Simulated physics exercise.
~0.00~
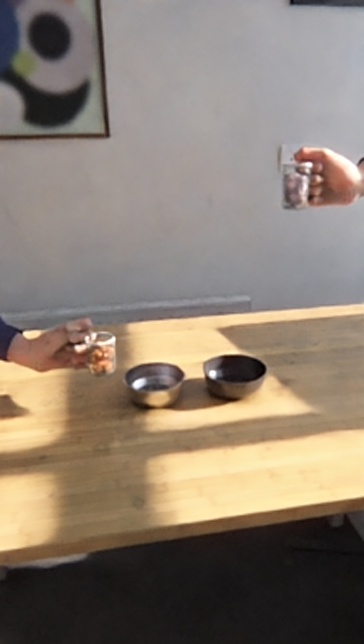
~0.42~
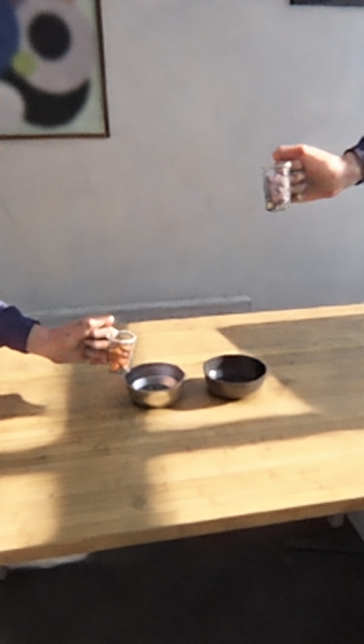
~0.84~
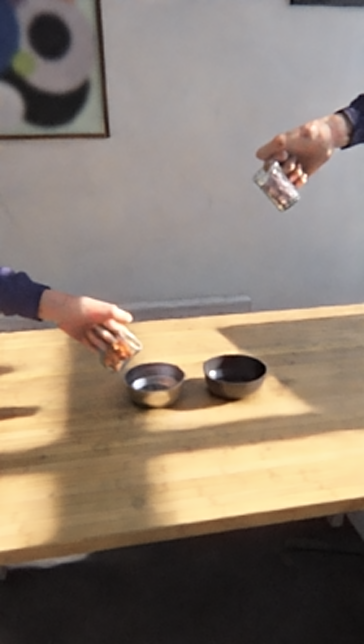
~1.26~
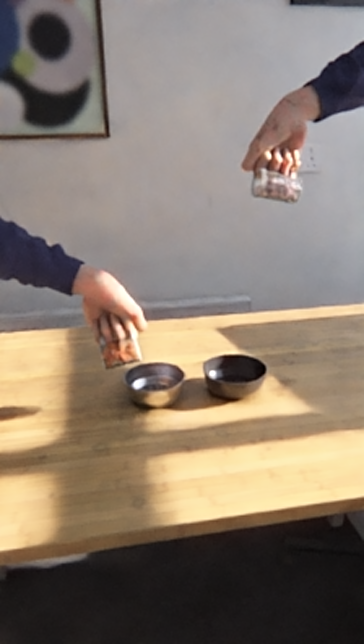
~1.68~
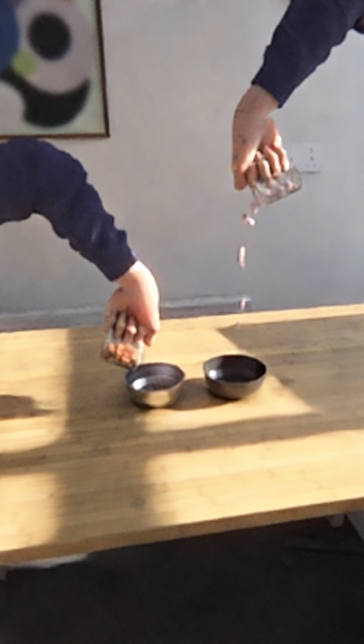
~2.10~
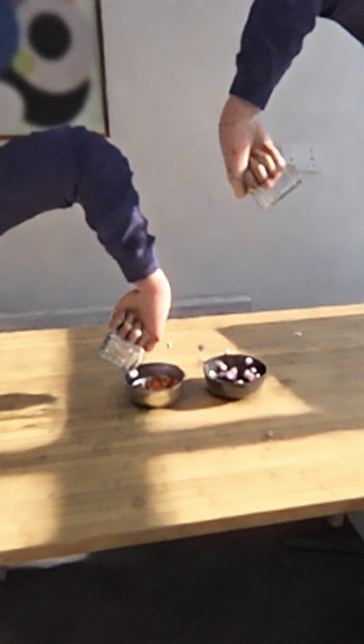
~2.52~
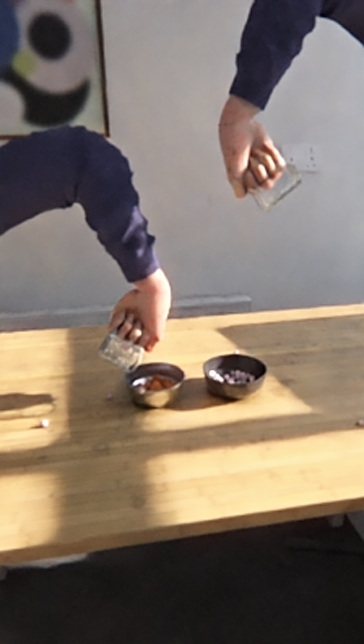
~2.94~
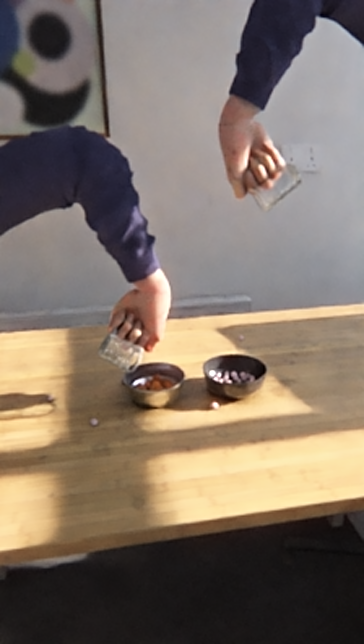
Two hands bring small clear cups of loose pieces in over a wooden table, the left one holding reddish pieces low beside a metal dish, the right one holding pale pieces much higher. Both hands shift slightly inward, then tilt their cups onto their sides. The pale pieces begin to fall in a thin stream from the right cup while the reddish ones remain in theirs. Both cups then turn over and empty into the dishes. The reddish pieces all settle in the left dish, but some pale ones bounce out of the right dish and scatter across the table.
